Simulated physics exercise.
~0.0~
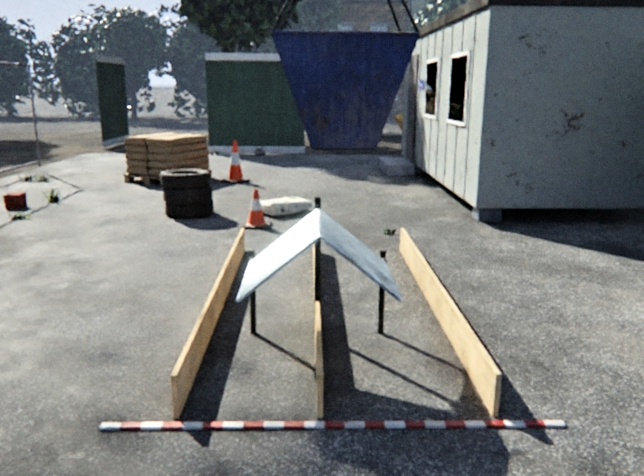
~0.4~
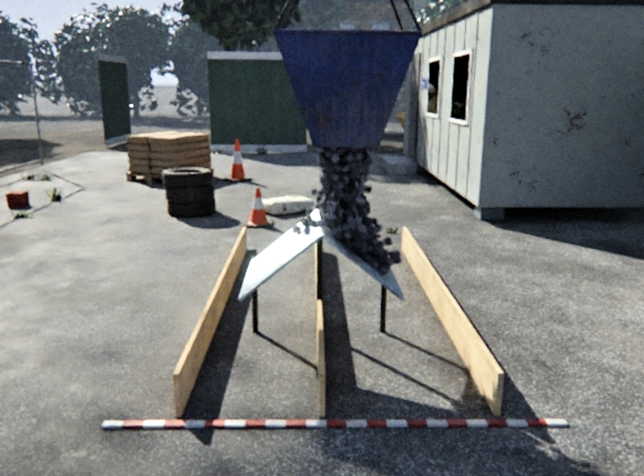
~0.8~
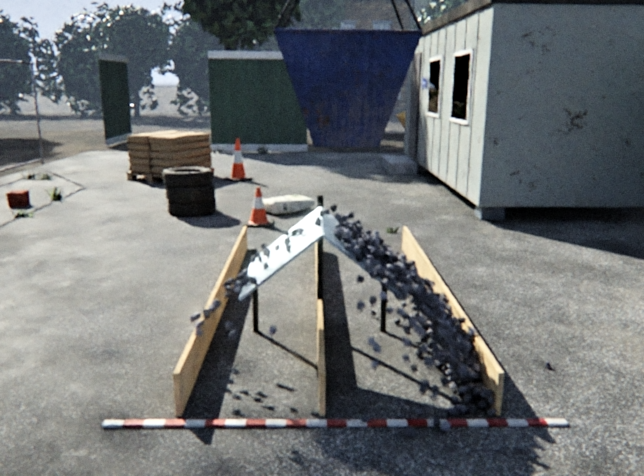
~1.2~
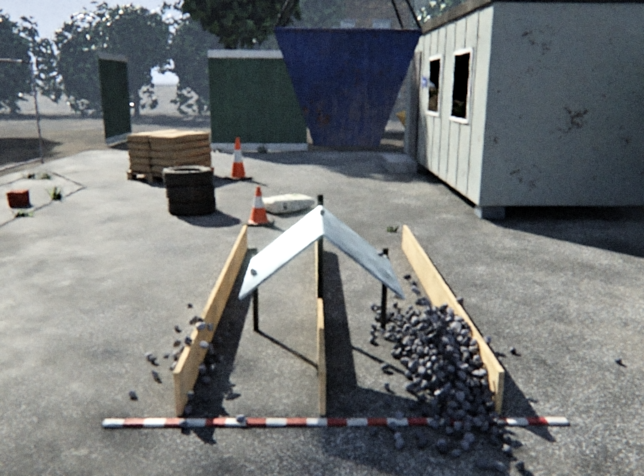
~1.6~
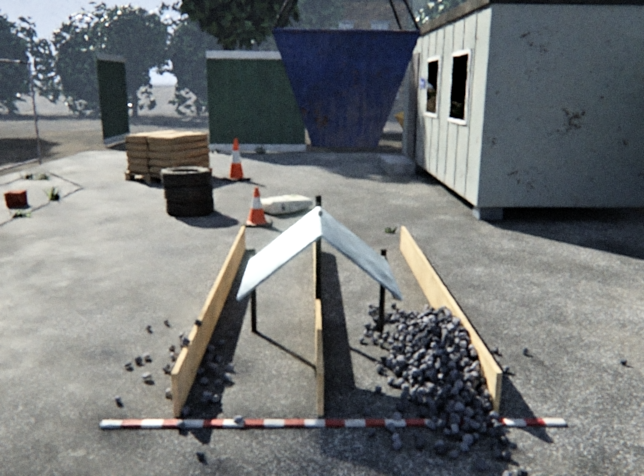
In a paved yard, seen from slightly above by a gently swaying camera, a blue hopper hangs behind a small peaked steel roof on thin posts. Wooden planks mark off two bays beneath it, with a red and white staff across the front, while orange cones, tyres and a pale cabin stand beyond. Dark grey stones pour from the hopper onto the ridge. Most slide down the right slope, while a few tumble left. The slopes clear, leaving a large heap in the right bay spilling past the staff, and a thin scatter in and beside the left bay.
